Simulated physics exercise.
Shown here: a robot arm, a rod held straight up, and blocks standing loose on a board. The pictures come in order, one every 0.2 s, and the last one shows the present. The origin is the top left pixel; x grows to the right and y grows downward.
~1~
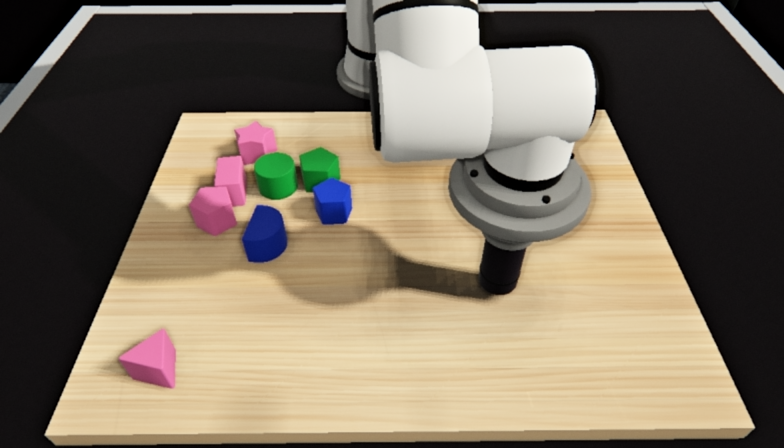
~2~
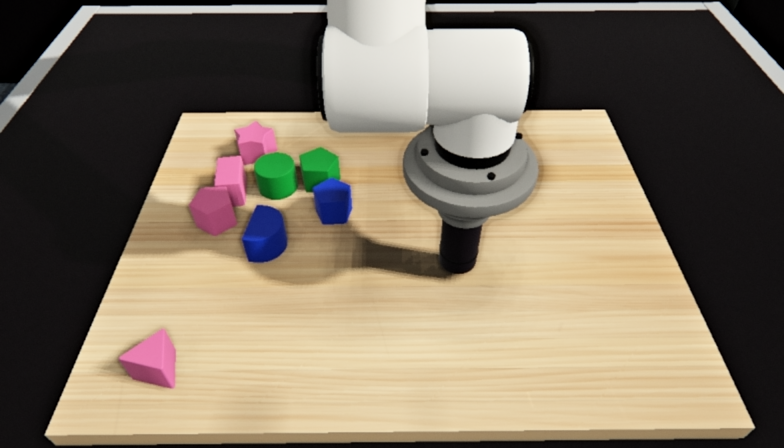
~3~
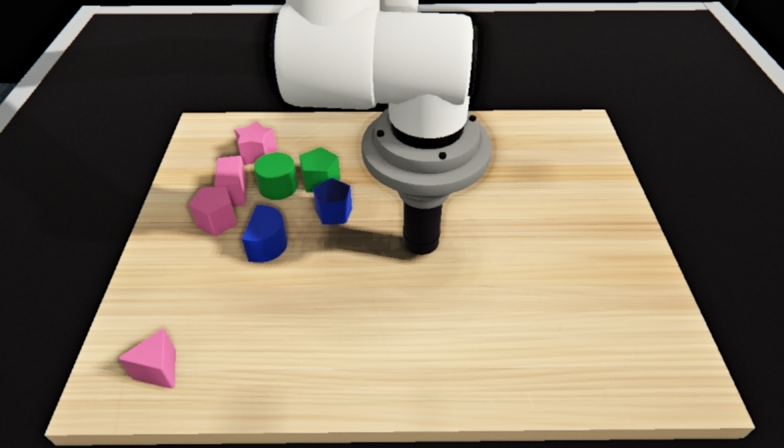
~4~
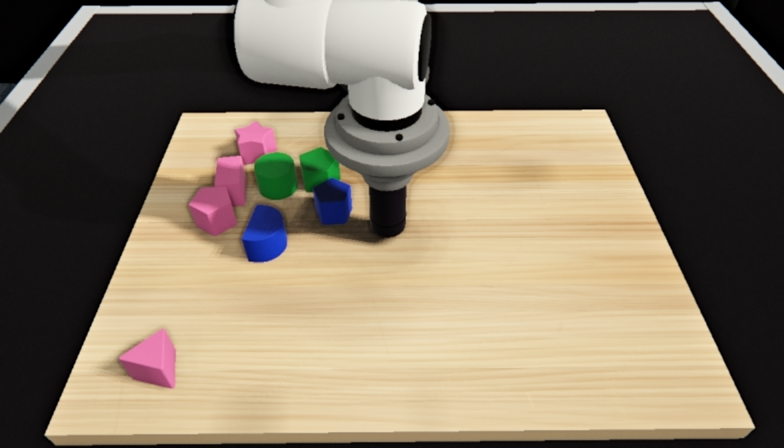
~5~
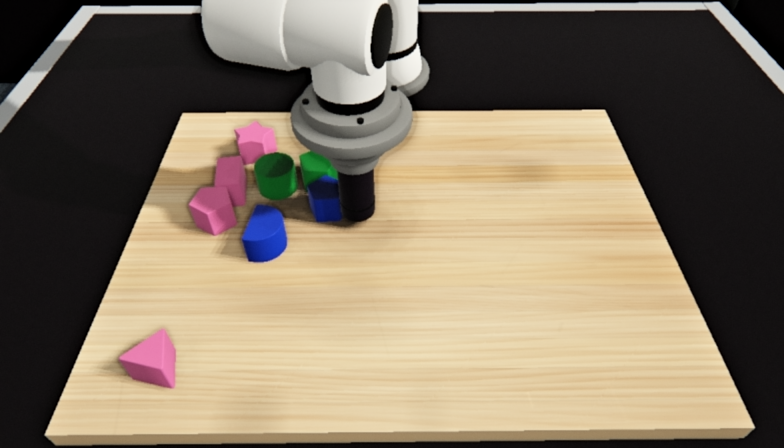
A white robot arm holding a black rod upright reaches over a pale wooden board on a dark surface, seen from above and in front. Pink, green and blue blocks cluster at the board's upper left, with one pink block alone at the lower left. The arm sweeps the rod leftward and away across the board to the blue five-sided block, which shifts slightly left, while the other blocks and the camera stay still.
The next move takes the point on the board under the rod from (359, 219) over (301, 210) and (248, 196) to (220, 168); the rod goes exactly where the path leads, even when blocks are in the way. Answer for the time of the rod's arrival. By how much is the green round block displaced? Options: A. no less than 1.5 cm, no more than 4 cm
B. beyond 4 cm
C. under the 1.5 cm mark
The answer is B.
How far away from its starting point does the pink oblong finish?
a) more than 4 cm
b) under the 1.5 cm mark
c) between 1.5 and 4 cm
Letter a.
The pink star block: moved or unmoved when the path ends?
If the rod follows that path, the pink star block ends up shifted.
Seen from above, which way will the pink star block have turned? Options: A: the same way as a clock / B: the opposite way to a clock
Letter A.
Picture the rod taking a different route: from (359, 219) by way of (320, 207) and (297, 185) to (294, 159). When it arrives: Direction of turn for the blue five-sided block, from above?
My answer: Anticlockwise.
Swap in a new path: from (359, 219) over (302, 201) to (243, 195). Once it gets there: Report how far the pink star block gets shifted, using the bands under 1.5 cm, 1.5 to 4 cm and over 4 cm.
It travels between 1.5 and 4 cm.
What follows on the original path. One third of the way, rod at (298, 201); pink oblong at (225, 170), turned 15° anticlockwise; green round block at (255, 153); blue five-sided block at (271, 174), turned 25° clockwise.
Two thirds of the way, rod at (245, 187); pink oblong at (187, 166); pink star block at (252, 124), turned 40° clockwise; green round block at (225, 139); blue five-sided block at (216, 163).
At the end, rod at (217, 159); pink oblong at (160, 165), turned 40° anticlockwise; pink star block at (254, 122), turned 60° clockwise; green round block at (215, 124); blue five-sided block at (180, 147), turned 35° anticlockwise.
